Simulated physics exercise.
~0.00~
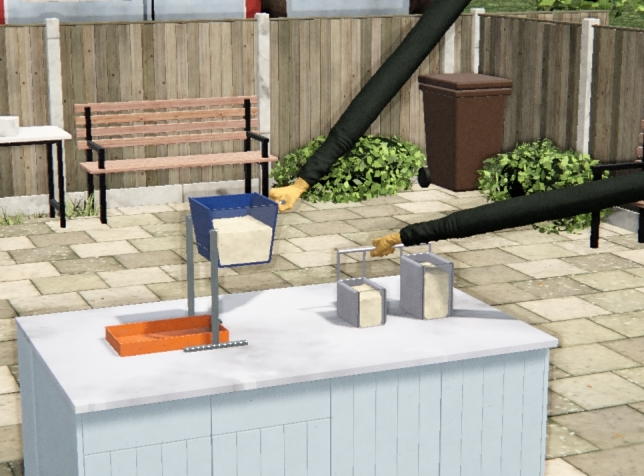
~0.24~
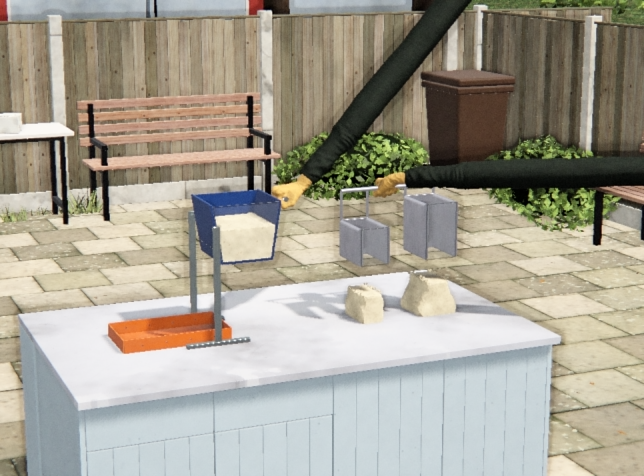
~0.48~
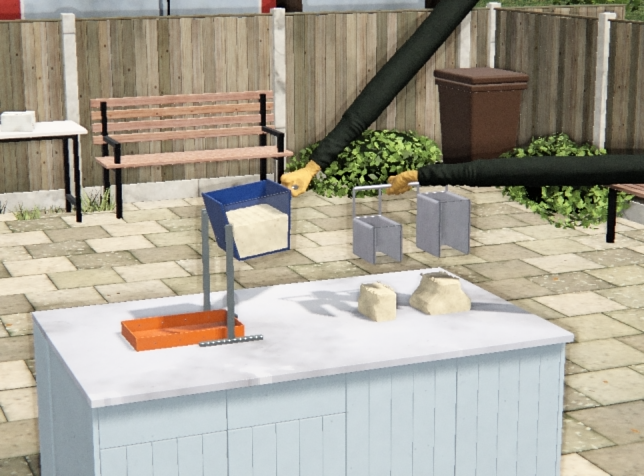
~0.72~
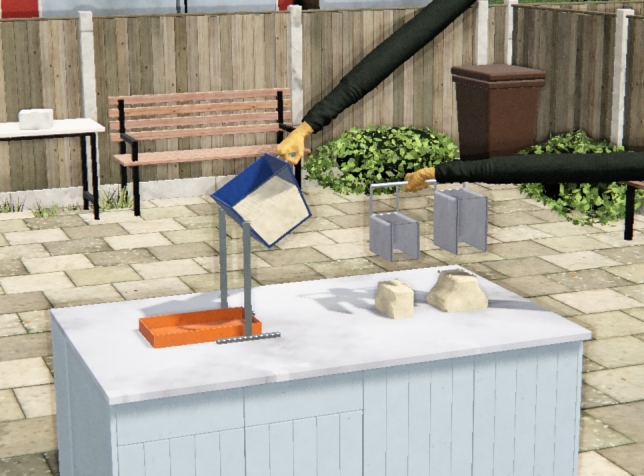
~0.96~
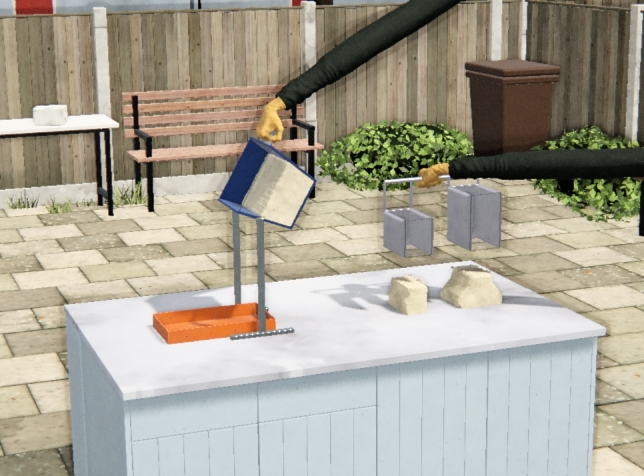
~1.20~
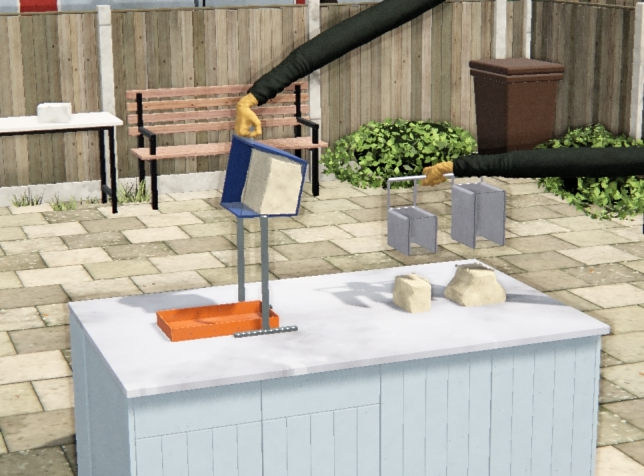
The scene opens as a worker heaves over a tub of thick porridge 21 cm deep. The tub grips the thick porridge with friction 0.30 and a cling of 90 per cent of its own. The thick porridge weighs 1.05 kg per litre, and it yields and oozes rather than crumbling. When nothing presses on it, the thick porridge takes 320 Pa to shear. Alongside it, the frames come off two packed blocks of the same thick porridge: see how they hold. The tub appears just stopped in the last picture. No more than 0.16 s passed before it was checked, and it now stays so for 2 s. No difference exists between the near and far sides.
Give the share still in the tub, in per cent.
100 %.
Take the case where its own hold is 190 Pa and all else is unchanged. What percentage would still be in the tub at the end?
75 %.
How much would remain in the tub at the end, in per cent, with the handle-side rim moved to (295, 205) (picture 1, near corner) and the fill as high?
About 70 per cent.
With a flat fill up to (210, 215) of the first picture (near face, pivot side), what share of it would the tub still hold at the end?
I'd say close to 60 % stays in the tub.
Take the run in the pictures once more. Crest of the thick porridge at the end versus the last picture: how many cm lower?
The top ends up some 5 cm below its level in the last picture.
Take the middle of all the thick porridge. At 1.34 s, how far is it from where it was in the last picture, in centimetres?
Roughly 2 centimetres.
After 1.34 s, the tub is at 78 degrees and holds 100 %.
After 1.51 s, the tub is at 78 degrees and holds 100 %.
After 1.68 s, the tub is at 78 degrees and holds 100 %.
After 1.85 s, the tub is at 78 degrees and holds 100 %.
After 3.20 s, the tub is at 78 degrees and holds 100 %.
